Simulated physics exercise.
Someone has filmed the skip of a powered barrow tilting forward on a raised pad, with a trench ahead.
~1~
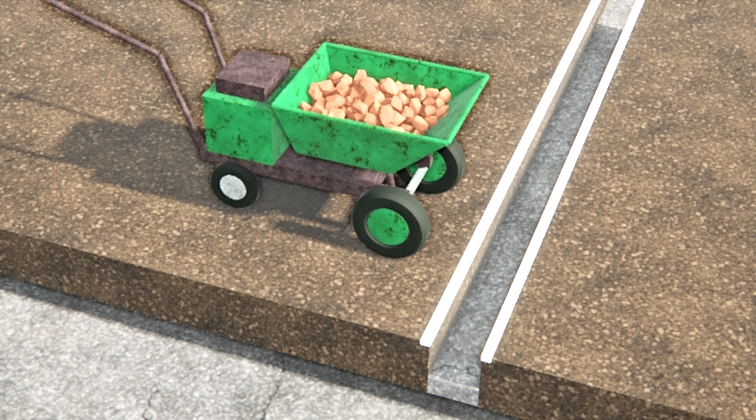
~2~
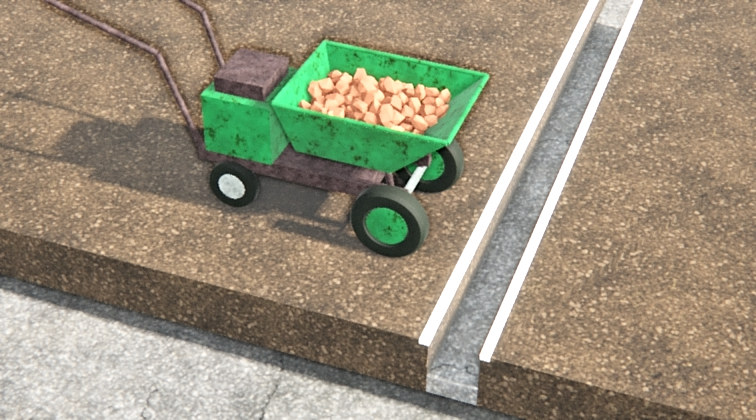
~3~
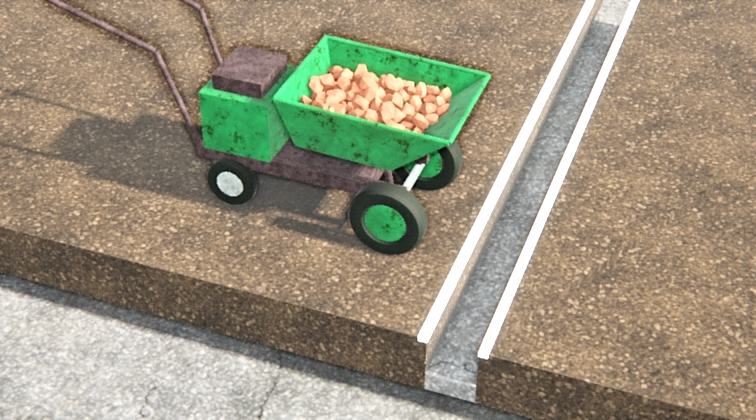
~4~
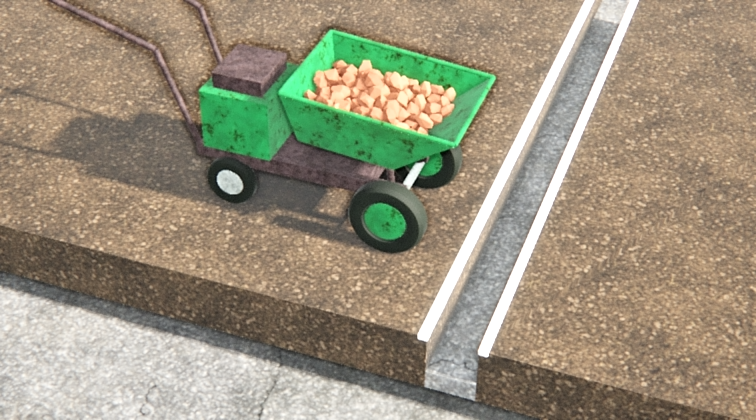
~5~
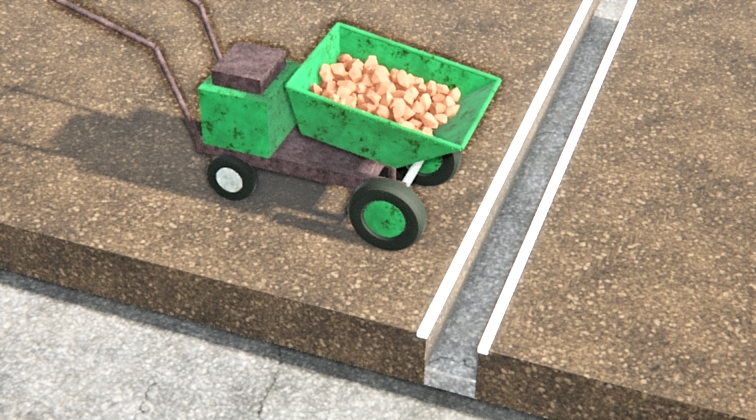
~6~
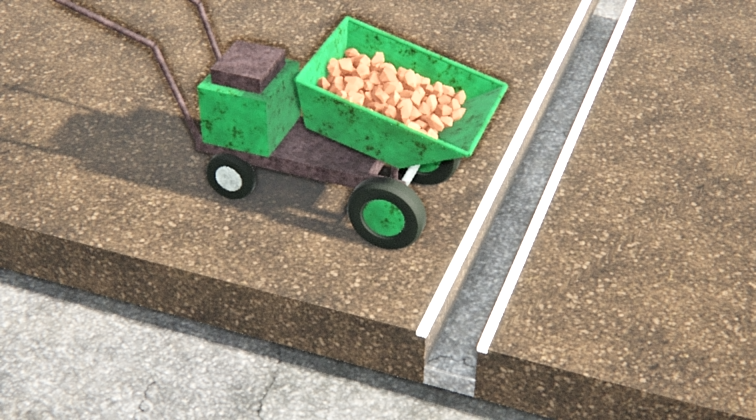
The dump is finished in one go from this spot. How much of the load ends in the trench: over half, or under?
In the trench: Less than half.
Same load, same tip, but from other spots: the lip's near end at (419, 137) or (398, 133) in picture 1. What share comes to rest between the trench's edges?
About 70 and 90 per cent.
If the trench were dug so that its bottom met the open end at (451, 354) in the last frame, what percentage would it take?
Roughly 10 in a hundred.
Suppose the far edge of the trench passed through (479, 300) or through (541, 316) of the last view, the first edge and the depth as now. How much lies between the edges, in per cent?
The first gives 0 %, the second 90 %.
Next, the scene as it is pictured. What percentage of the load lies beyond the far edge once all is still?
Roughly 70 in a hundred.
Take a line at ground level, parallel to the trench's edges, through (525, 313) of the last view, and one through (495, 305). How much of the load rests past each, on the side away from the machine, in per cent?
The first gives 50 %, the second 70 %.
Shortly afterwards, skip tipped steeply; the whole lot in the skip.
Next, skip tipped steeply; the bulk in the skip; a little beyond it; only a few falling.
Some moments later, skip tipped right over; near a quarter in the skip; only a few in or heaped over the trench; near two thirds beyond it.
In the end, skip tipped right over; near a quarter in the skip; a little in or heaped over the trench; near two thirds beyond it.
